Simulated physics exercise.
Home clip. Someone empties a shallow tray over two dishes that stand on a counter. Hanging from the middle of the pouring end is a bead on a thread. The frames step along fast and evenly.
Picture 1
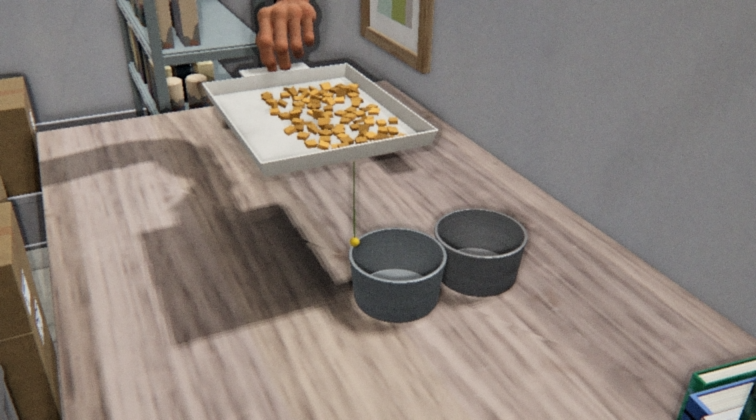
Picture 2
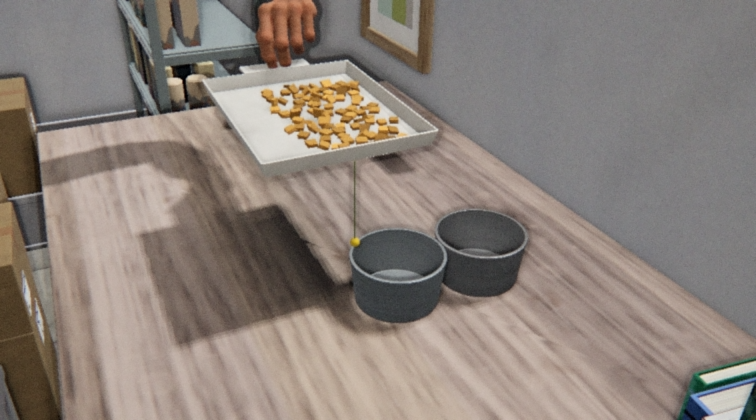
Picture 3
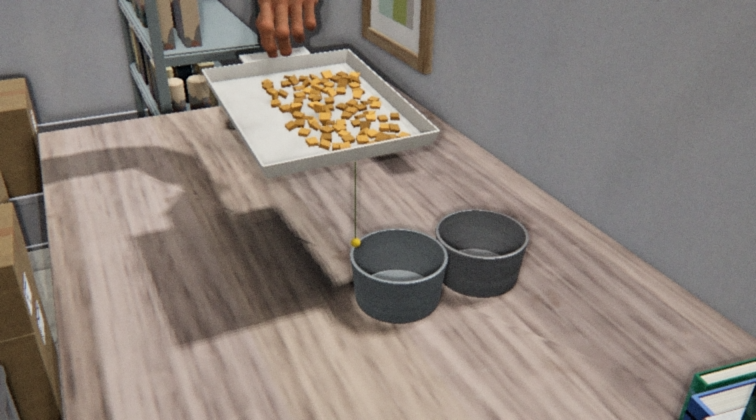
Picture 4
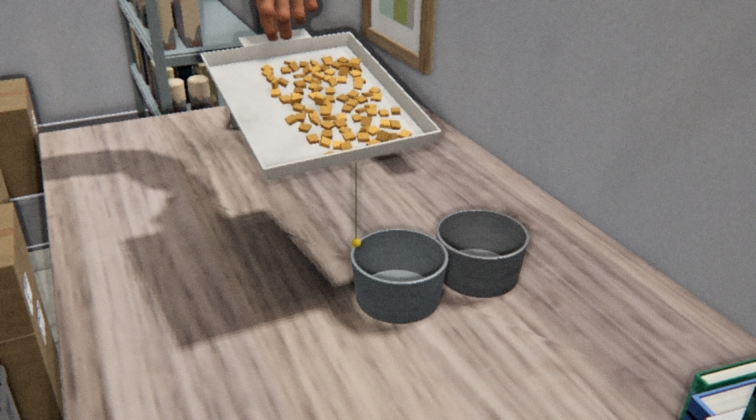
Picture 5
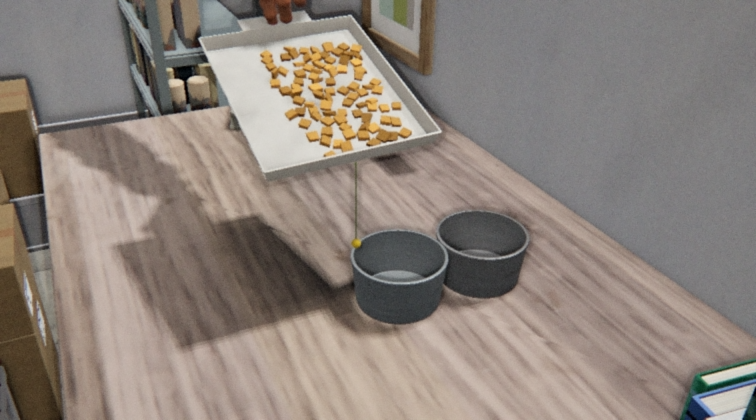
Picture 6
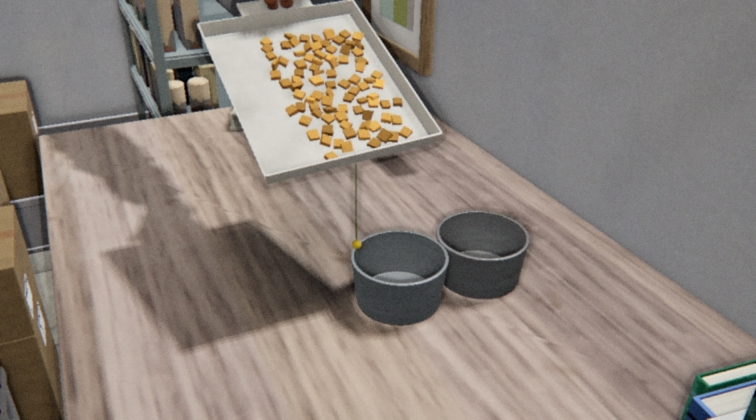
A hand tilts a white tray of cereal squares toward two gray dishes below.
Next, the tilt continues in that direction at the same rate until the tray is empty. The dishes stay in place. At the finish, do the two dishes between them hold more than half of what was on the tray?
No.
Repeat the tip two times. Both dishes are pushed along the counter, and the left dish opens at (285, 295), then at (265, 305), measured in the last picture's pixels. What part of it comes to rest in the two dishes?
First try: Roughly 90 per cent; second try: Roughly 80 per cent.
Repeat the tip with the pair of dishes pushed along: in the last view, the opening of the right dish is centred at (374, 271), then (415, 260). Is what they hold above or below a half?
At place one the bulk; at place two the bulk.
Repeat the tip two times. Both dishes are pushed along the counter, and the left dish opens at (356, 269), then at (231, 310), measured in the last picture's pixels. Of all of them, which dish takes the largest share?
The first try favours the leftmost one, and the second try favours the rightmost one.
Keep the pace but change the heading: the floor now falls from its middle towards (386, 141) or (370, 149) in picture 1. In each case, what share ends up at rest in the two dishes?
So it's 80 percent with the first slope and 70 percent with the other.
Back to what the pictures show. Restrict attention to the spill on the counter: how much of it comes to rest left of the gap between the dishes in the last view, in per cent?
I'd put it at around 90 per cent.
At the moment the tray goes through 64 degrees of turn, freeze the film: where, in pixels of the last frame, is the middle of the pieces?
Somewhere around pixel (348, 132) in the last picture.
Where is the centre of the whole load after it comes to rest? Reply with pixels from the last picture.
Roughly pixel (354, 326).
Just after the last frame, tray tipped steeply; every one on the tray.
A moment on, tray tipped past a quarter turn; roughly half on the tray; about a tenth in the left dish; roughly a quarter outside both; roughly a quarter in the air.
Further on, tray tipped past a quarter turn; roughly a third in the left dish; roughly two thirds outside both.
When it is over, tray tipped past a quarter turn; roughly a third in the left dish; not one in the right dish; roughly two thirds outside both.
